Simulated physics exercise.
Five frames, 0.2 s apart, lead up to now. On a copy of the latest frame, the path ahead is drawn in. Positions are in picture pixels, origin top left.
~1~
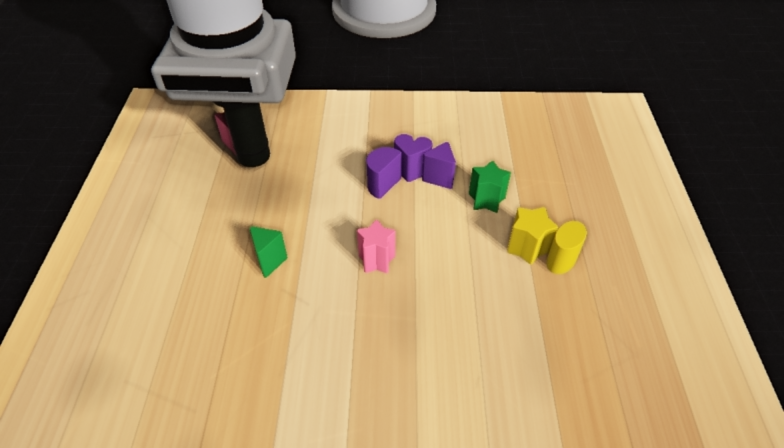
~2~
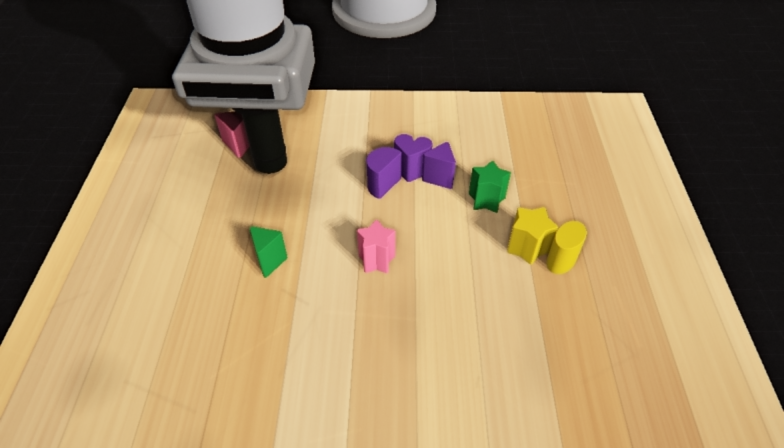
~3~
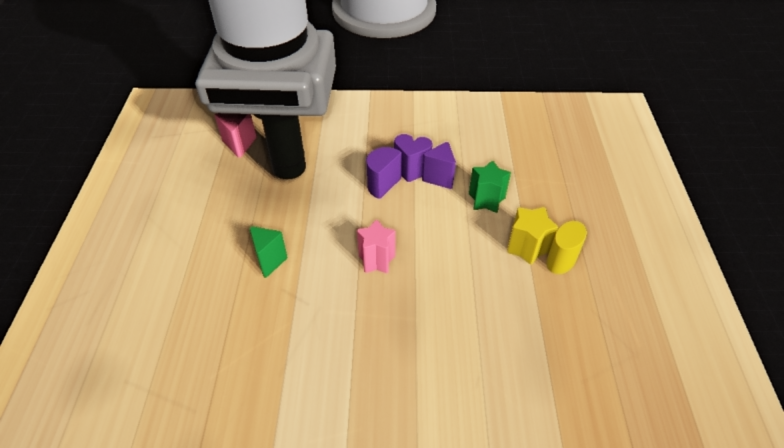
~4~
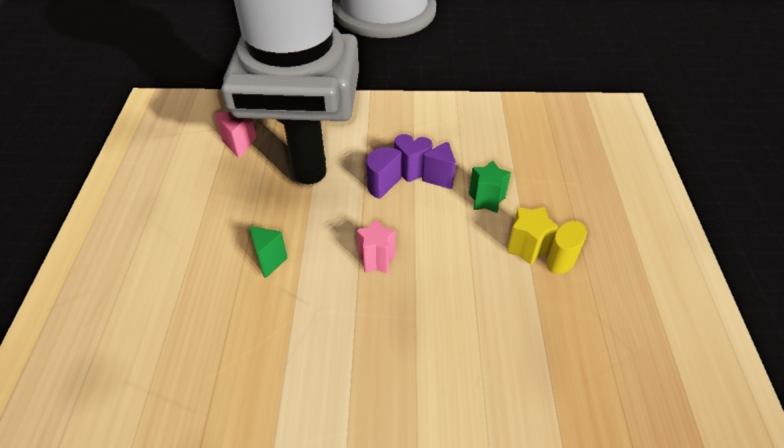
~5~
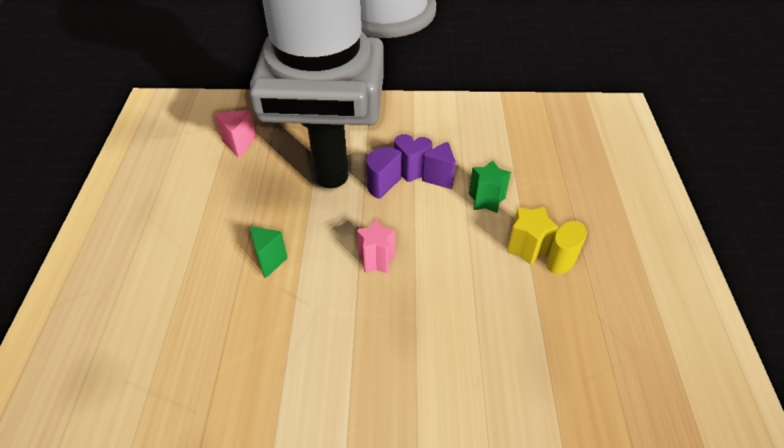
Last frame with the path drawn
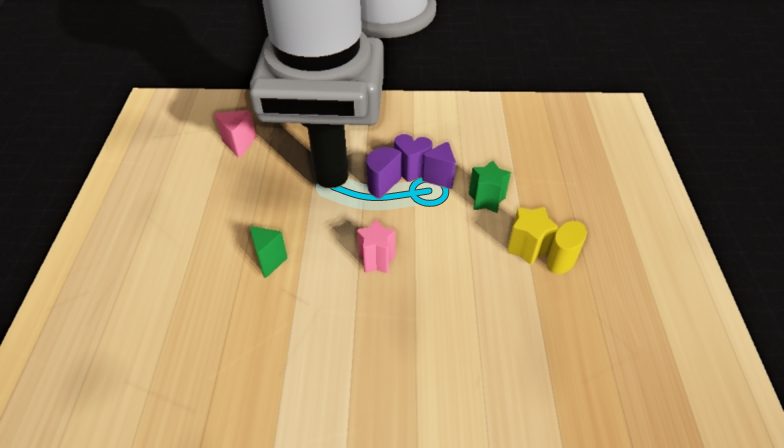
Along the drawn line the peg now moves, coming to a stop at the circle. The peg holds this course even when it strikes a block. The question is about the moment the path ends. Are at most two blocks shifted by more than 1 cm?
No, that is not how it ends up.
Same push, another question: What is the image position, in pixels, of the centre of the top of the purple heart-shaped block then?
The centre of its top face lies at (432, 125).
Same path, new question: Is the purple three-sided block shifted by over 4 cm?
No - that is not the case.
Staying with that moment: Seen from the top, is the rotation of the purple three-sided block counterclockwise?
That would be a no.
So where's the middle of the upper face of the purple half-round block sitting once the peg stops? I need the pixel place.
The centre of its top face lies at (430, 143).
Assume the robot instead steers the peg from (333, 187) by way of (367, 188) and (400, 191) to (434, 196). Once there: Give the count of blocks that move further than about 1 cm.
Once the path ends, three or more blocks will have shifted.
Path on the board, from (333, 187) via (363, 196) and (396, 196), ending at (429, 191).
What follows on the original path. One third of the way, peg at (364, 188); purple half-round block at (392, 158), turned 15° anticlockwise; purple heart-shaped block at (418, 141).
Two thirds of the way, peg at (398, 187); purple half-round block at (416, 151), turned 65° anticlockwise; purple heart-shaped block at (428, 132); purple three-sided block at (447, 151), turned 15° clockwise.
At the end, peg at (430, 182); purple half-round block at (430, 143), turned 130° anticlockwise; purple heart-shaped block at (432, 125); purple three-sided block at (459, 143), turned 75° clockwise; green star block in place.
